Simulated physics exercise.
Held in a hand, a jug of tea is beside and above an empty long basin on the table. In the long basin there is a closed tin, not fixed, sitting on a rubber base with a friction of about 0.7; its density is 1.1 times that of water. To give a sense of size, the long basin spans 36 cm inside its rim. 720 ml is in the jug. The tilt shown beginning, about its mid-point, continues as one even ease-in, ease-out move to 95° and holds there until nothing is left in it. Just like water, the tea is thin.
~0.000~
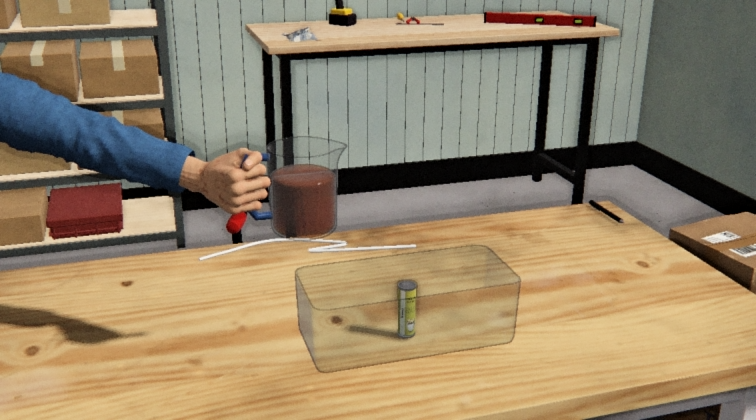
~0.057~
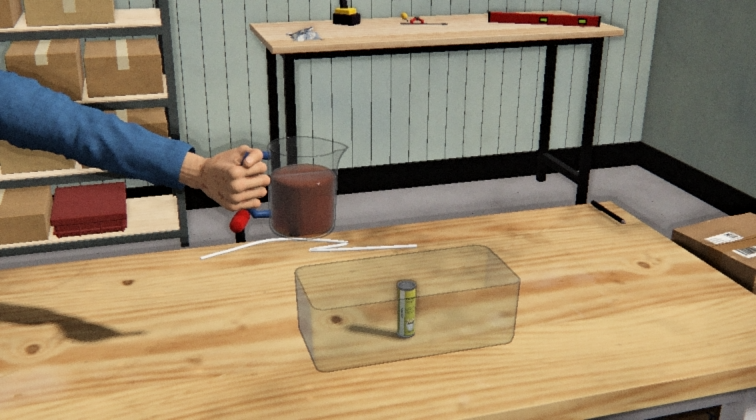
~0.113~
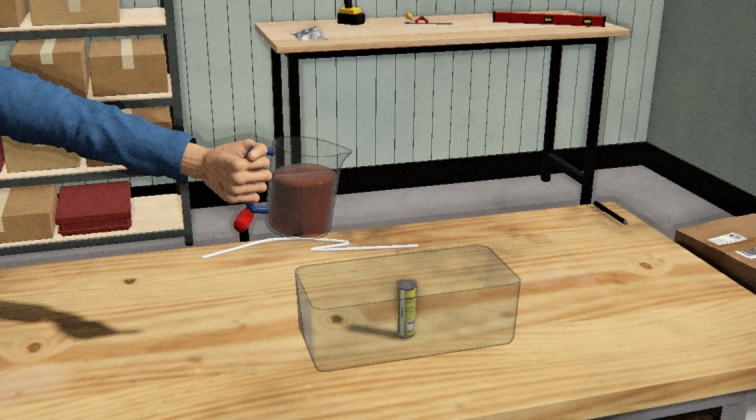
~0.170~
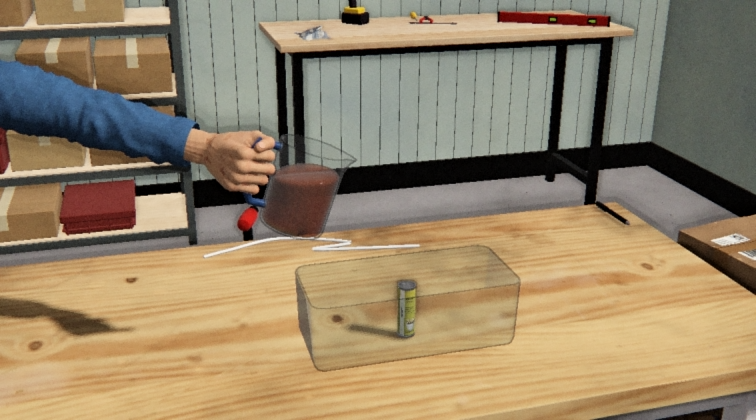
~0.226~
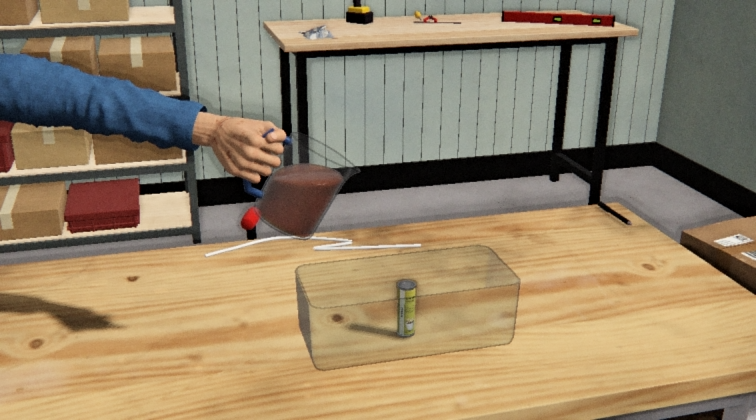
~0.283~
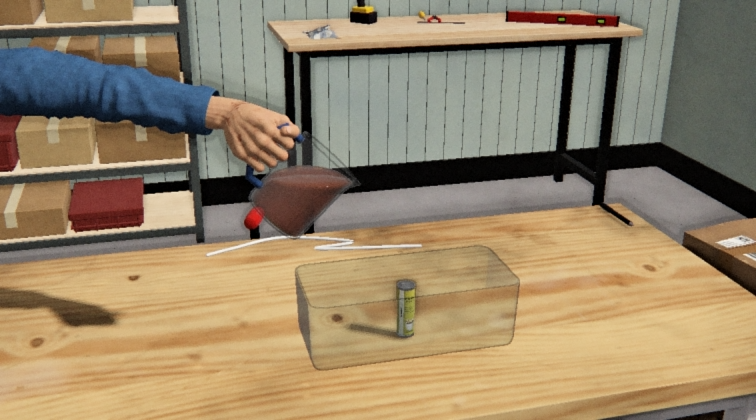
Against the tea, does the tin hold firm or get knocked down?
It gets knocked down.
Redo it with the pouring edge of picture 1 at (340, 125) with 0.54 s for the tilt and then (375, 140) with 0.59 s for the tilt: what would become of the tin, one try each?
Run one: It does not tip. Run two: It does not tip.
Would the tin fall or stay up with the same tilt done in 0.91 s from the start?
The tin tumbles.
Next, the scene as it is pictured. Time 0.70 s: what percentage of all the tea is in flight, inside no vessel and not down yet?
26 in a hundred, give or take.
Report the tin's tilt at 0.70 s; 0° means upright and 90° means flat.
10°.
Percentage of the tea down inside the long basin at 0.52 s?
5 %, roughly.
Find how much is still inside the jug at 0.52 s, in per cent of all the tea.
Portion remaining: Approx. 70 per cent.
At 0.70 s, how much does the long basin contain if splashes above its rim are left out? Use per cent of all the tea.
That comes to about 44 percent.
After 0.52 s the tilt is 92° and 70 per cent is still to pour; the tin stands where it began.
After 0.70 s the tilt is 95° and 31 per cent is still to pour; the tin leans 11°.
After 0.89 s the tilt is 95° and 14 per cent is still to pour; the tin lies on its side.
After 1.09 s the tilt is 95° and 6 per cent is still to pour; the tin lies on its side.
In the end the tin lies on its side.
